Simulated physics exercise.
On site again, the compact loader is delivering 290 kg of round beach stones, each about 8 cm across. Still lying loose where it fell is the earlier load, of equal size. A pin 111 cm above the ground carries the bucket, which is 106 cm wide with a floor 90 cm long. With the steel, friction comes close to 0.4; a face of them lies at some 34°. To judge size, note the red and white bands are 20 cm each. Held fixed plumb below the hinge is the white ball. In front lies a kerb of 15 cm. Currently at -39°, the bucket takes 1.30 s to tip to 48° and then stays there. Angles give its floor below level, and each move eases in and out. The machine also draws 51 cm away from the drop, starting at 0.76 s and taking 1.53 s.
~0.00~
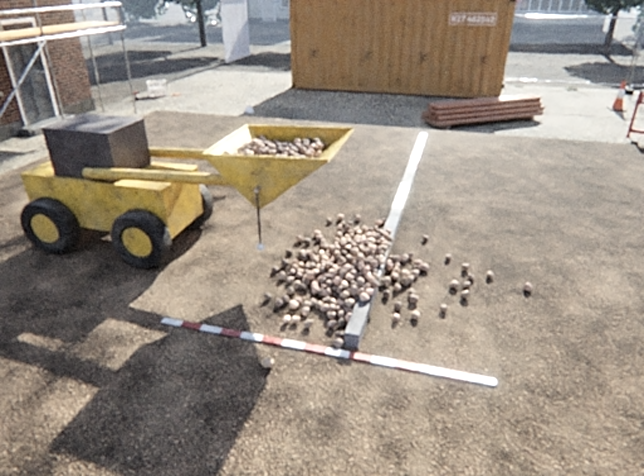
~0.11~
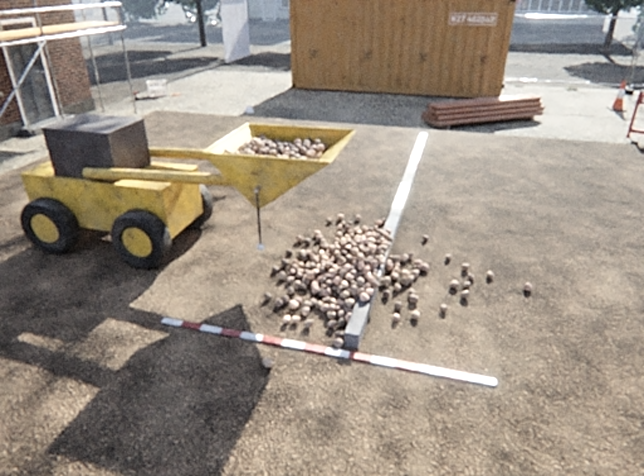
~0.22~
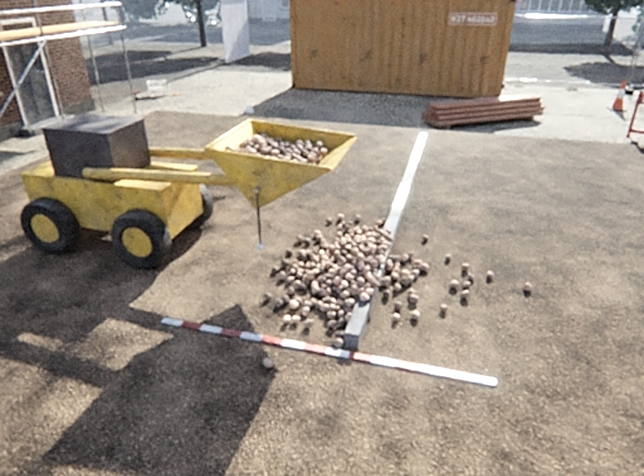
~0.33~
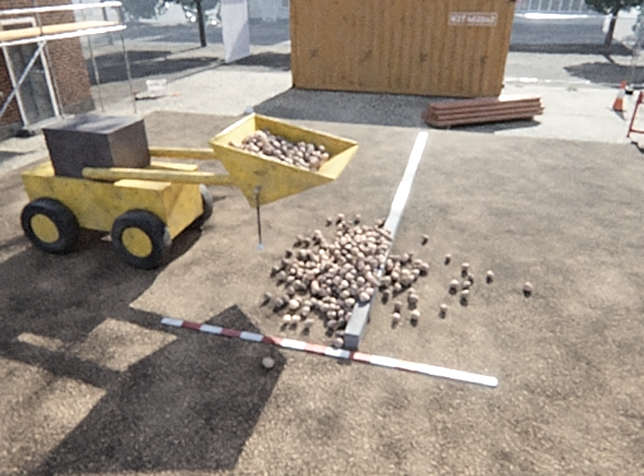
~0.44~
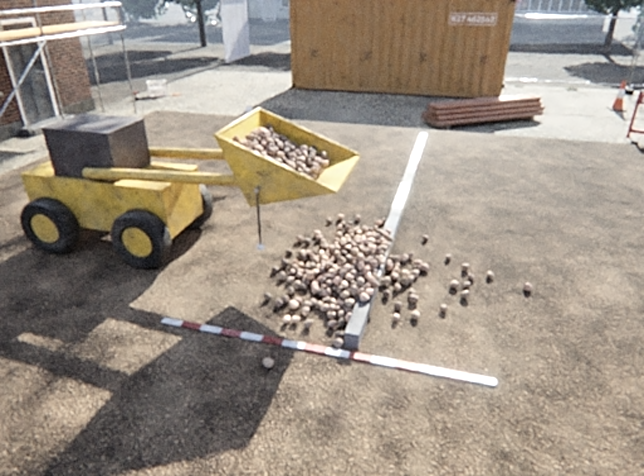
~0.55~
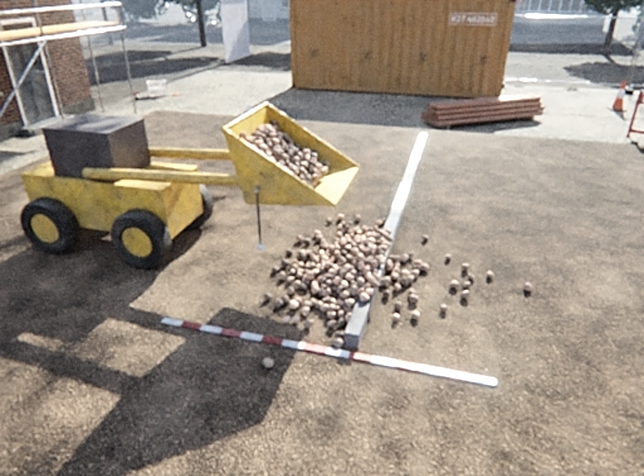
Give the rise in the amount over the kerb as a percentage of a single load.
2 %.
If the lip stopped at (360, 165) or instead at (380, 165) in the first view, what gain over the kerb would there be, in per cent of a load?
Case one about 20 %, case two about 45 %.
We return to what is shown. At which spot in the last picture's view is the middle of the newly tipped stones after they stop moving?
Their middle rests near (321, 259).
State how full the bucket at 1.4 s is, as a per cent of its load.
About 15 per cent is held.
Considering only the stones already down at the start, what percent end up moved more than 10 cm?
Roughly 10 percent.
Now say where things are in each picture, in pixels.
In the first picture, lip at (328, 160), floor tilted -39°, highest stones at (295, 145). The earlier load is highest near (364, 253), 26 cm above ground level, 91 % on this side of the kerb, 8 % over the kerb.
In the second picture, the bucket is at -37°, its lip at (329, 163); the top of the load is at (281, 145); the stones move at 0.1 m/s on average.
In the third picture, the bucket is at -32°, its lip at (332, 169); the top of the load is at (257, 141); the stones move at 0.2 m/s on average.
In the fourth picture, lip at (334, 179), floor tilted -25°, highest stones at (258, 138); the stones move at 0.3 m/s on average.
In the fifth picture, the bucket is at -16°, its lip at (336, 192); the top of the load is at (262, 133); the stones move at 0.3 m/s on average.
In the sixth picture, the bucket is at -5°, its lip at (335, 205); the top of the load is at (267, 130); the stones move at 0.4 m/s on average.
After 1.0 s the floor is at 35°; in per cent of one load, 97 in the bucket, 94 on this side of the kerb, 8 over the kerb; the foremost stones are at (473, 284).
After 1.4 s the floor is at 48°; in per cent of one load, 14 in the bucket, 177 on this side of the kerb, 8 over the kerb; the foremost stones are at (473, 284).
After 2.7 s the floor is at 48°; in per cent of one load, 0 in the bucket, 189 on this side of the kerb, 10 over the kerb; the foremost stones are at (473, 284).
After 5.4 s the floor is at 48°; in per cent of one load, 0 in the bucket, 189 on this side of the kerb, 10 over the kerb; the foremost stones are at (473, 284). Net gain over the kerb, 2.
